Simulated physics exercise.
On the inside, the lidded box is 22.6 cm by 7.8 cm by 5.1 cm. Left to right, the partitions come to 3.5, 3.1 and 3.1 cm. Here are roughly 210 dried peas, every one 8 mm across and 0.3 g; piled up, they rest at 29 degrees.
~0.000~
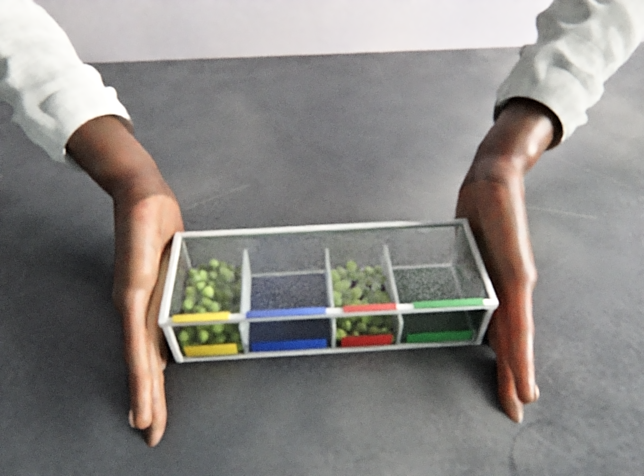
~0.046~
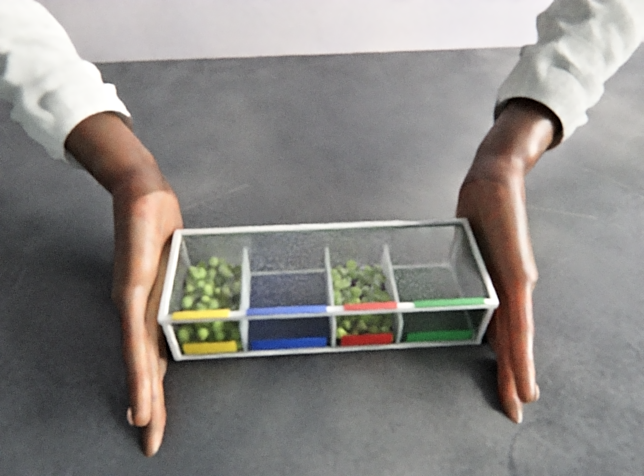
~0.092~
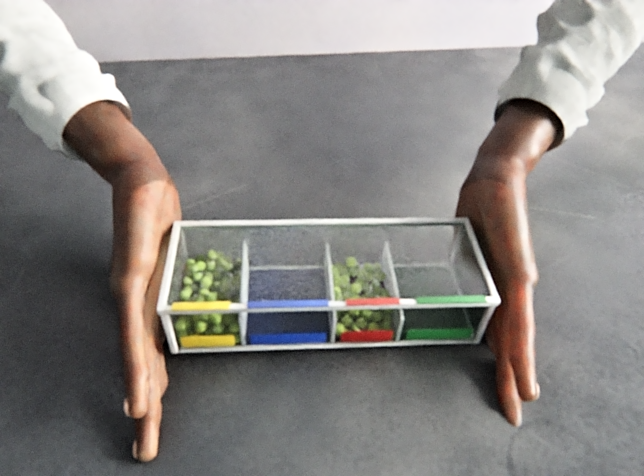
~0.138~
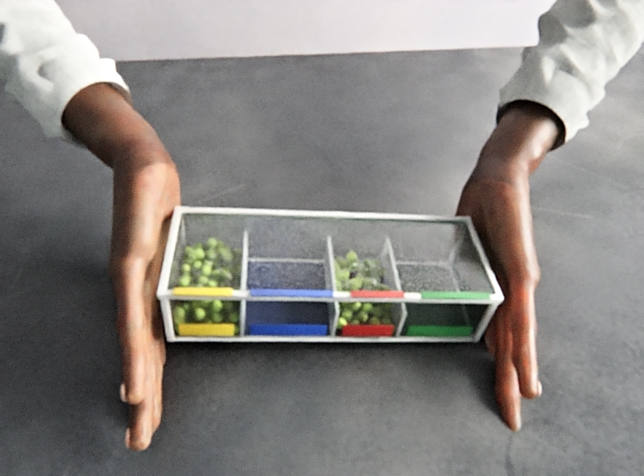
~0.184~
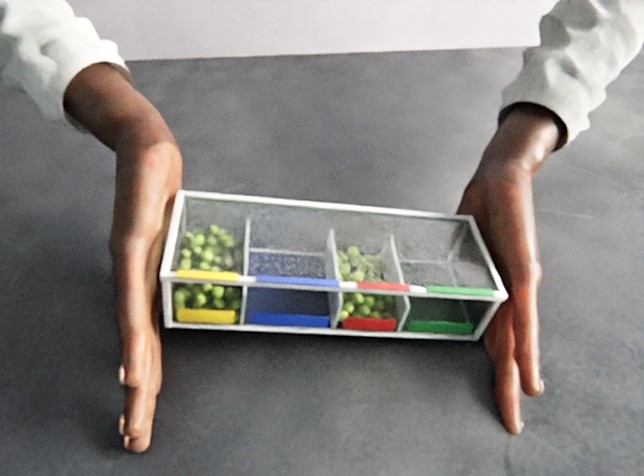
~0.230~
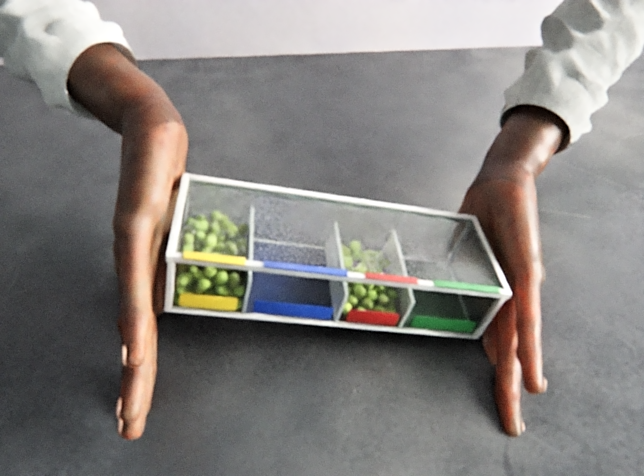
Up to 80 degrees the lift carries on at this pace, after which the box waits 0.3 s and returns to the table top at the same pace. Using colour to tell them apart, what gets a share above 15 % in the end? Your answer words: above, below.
Red compartment - above; blue compartment - below; green compartment - above; yellow compartment - above.
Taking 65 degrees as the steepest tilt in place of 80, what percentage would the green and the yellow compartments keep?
Green 0 %, yellow 55 %.
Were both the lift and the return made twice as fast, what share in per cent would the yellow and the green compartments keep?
You'd end up with yellow at 50 percent and green at 15 percent.
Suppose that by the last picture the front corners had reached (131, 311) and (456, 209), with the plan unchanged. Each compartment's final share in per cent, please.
Red = 25 %; blue = 5 %; green = 0 %; yellow = 70 %.
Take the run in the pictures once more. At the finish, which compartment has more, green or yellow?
That would be the yellow compartment.
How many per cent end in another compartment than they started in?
I'd put it at about 25 per cent.
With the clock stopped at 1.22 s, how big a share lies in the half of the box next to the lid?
Around 30 in a hundred, give or take.
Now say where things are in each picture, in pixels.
The first frame shows box tilt 0 degrees, front corners at (166, 320) and (490, 302); red 35 %, yellow 65 %.
The second frame shows box tilt 1 degrees, front corners at (165, 317) and (491, 301).
The third frame shows box tilt 3 degrees, front corners at (165, 308) and (492, 299).
The fourth frame shows box tilt 7 degrees, front corners at (165, 292) and (495, 297), lowest corner right back.
The fifth frame shows box tilt 11 degrees, front corners at (168, 274) and (499, 294), lowest corner right back.
The sixth frame shows box tilt 14 degrees, front corners at (174, 255) and (504, 292), lowest corner right back; red 35 %, yellow 65 %. The box's pace is about 85 degrees a second.
After 1.22 s, tilt 80 degrees; red 40 %, blue 5 %, green 5 %, yellow 50 %.
After 1.88 s, tilt 41 degrees; red 35 %, green 20 %, yellow 45 %.
Then, at 2.58 s, tilt 0 degrees; red 35 %, green 20 %, yellow 45 %.
At rest (3.0 s), red 35 %, blue 0 %, green 20 %, yellow 45 %.
